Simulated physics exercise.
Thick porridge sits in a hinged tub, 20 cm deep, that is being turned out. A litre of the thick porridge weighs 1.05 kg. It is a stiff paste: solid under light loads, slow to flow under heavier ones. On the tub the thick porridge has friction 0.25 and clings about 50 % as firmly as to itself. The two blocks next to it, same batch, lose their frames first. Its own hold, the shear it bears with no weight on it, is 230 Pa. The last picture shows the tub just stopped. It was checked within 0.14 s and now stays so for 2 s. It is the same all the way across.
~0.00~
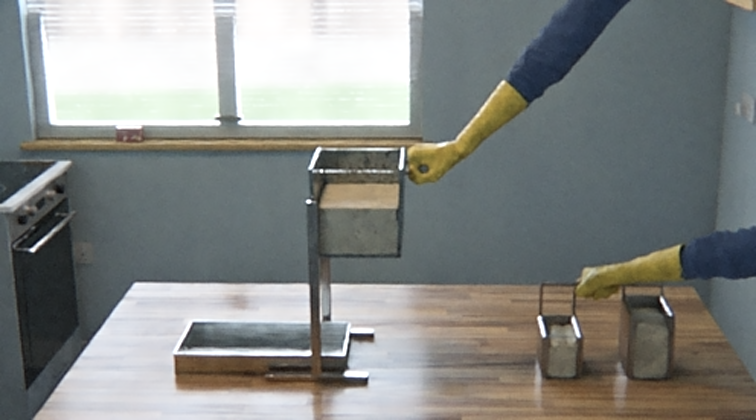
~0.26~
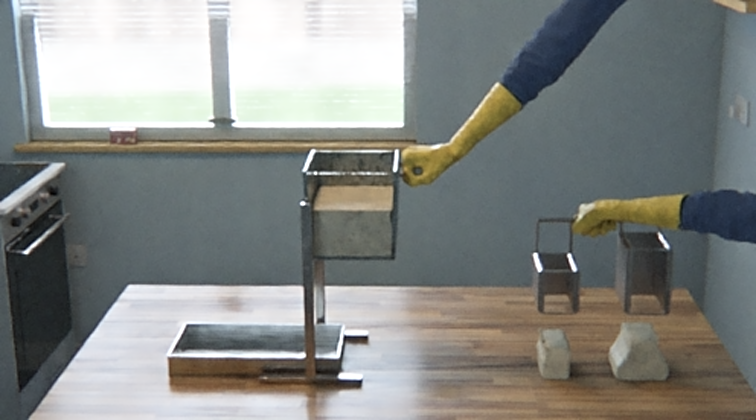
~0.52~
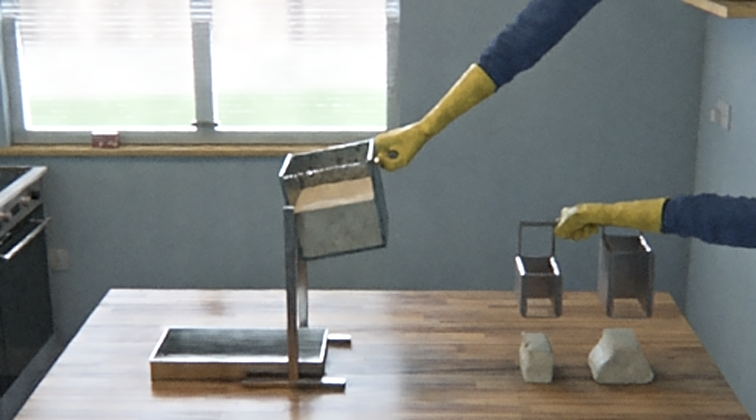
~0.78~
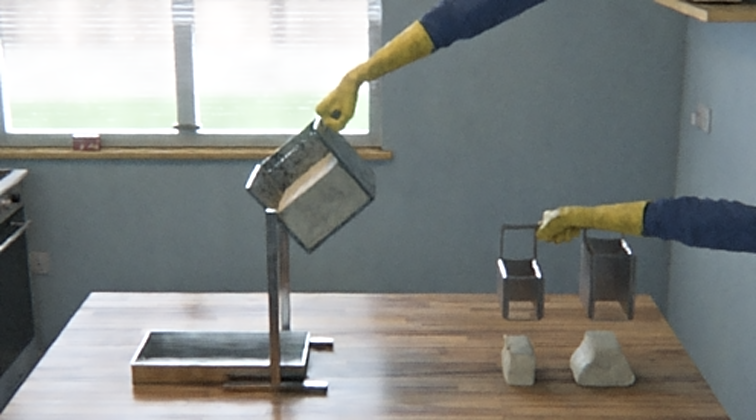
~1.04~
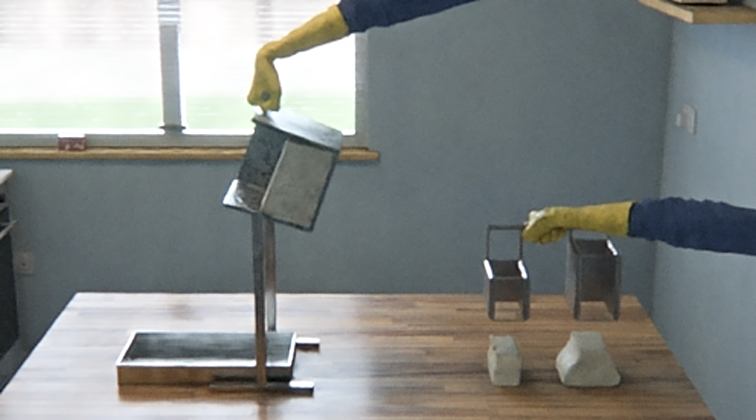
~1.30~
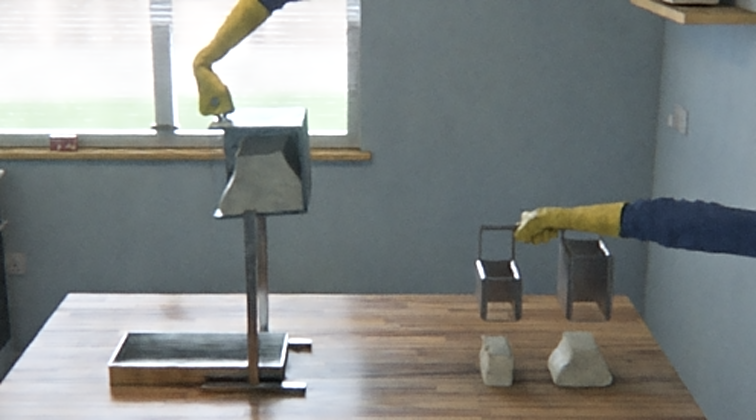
Gloved hands lift two metal holders off pale blocks, then turn a porridge-filled tub leftward.
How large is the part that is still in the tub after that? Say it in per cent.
The part that is still in the tub after that is near 61 %.
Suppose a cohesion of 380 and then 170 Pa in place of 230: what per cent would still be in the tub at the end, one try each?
In that order: 90 %, 50 %.
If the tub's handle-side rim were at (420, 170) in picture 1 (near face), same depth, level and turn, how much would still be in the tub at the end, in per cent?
It would be near 45 %.
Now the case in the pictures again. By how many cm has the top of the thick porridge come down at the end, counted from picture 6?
About 7 cm.
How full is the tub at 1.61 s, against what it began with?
Near 70 %.
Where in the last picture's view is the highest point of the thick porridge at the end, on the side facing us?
At about (278, 182).
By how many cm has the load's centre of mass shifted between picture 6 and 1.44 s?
Roughly 4 cm.
By 1.44 s, the tub is at 93 degrees and holds 91 %.
By 1.61 s, the tub is at 93 degrees and holds 70 %.
By 1.78 s, the tub is at 93 degrees and holds 63 %.
By 1.95 s, the tub is at 93 degrees and holds 61 %.
By 3.30 s, at the end, the tub is at 93 degrees and holds 61 %.
